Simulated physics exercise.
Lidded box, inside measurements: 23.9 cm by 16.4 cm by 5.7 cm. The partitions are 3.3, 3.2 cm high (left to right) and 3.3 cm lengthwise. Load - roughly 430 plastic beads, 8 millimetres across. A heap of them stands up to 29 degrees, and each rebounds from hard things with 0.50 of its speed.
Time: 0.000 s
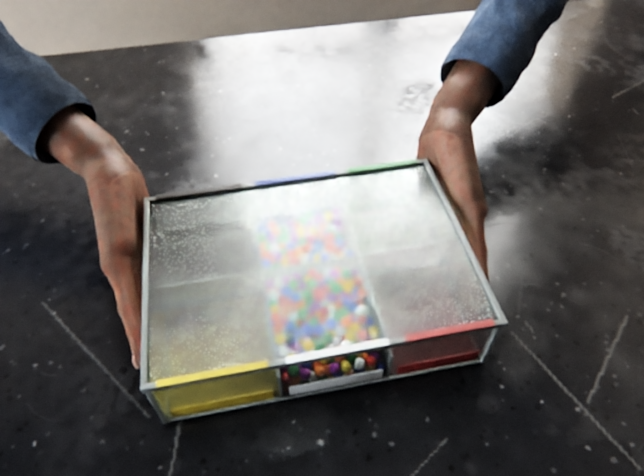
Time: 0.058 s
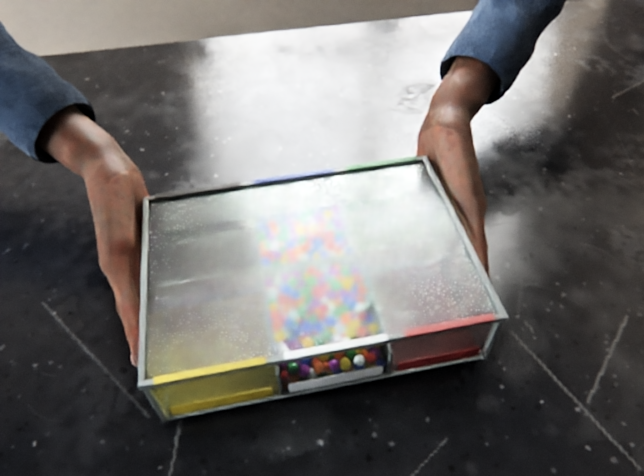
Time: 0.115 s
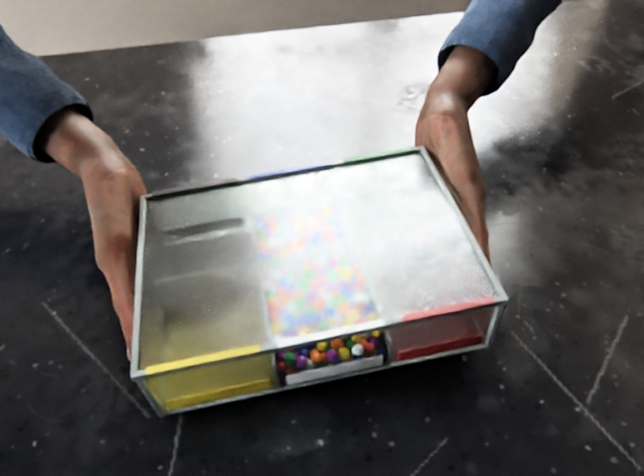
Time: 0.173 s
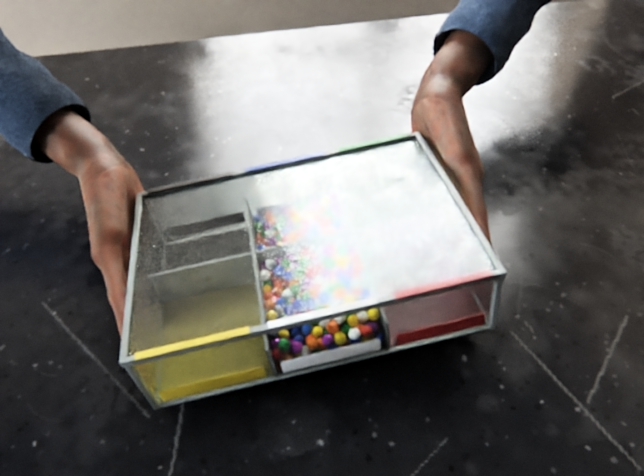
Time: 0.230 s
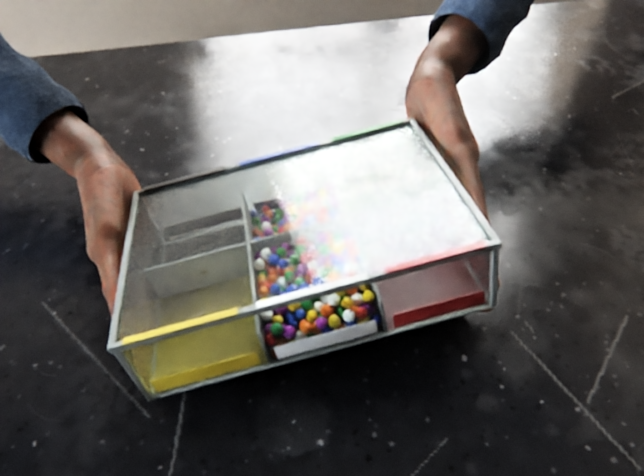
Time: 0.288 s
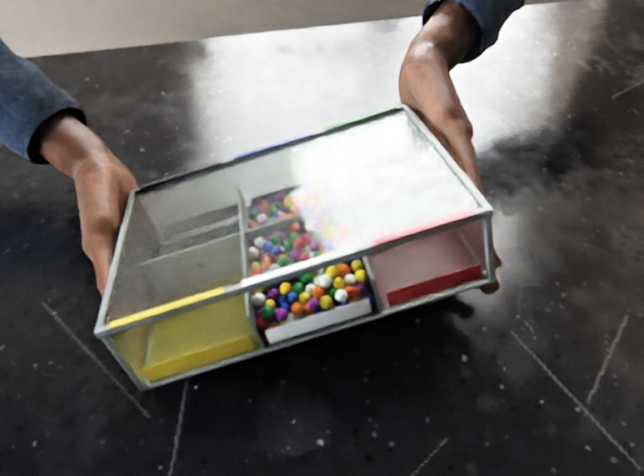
On a dark, scratched tabletop, two hands in blue sleeves hold a clear-lidded, divided box with colourful beads in its middle section. The hands tilt the box, raising its right side and front, and the glare slides off the left of the lid, revealing the partitions and more beads while the right stays bright.
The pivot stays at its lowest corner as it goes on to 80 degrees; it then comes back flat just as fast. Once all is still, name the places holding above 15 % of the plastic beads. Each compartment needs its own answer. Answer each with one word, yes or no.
Red: No. Blue: Yes. Green: No. Yellow: No. White: Yes. Black: Yes.
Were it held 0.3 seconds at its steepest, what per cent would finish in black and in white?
Black 50, white 25.
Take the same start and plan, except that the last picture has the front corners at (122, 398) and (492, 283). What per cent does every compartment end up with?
By the end red holds 0%, blue holds 20%, green holds 0%, yellow holds 40%, white holds 35% and black holds 5%.
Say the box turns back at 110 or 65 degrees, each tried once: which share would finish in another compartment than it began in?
I'd expect close to 75 and then close to 25 per cent.
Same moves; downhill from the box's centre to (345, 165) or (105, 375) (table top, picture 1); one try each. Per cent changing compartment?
First try: Around 45 percent; second try: Around 45 percent.
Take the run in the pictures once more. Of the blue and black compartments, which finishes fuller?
Black.
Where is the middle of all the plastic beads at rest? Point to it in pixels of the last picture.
(265, 252) or so.
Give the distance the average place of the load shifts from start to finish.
Roughly 6.5 cm.
After 1.14 s, tilt 79 degrees; blue 35 %, white 45 %, black 20 %.
Then, at 1.70 s, tilt 34 degrees; blue 30 %, white 25 %, black 45 %.
After 2.32 s, tilt 0 degrees; blue 30 %, white 25 %, black 45 %.
By 2.9 s all is still; red 0 %, blue 30 %, green 0 %, yellow 0 %, white 25 %, black 45 %.
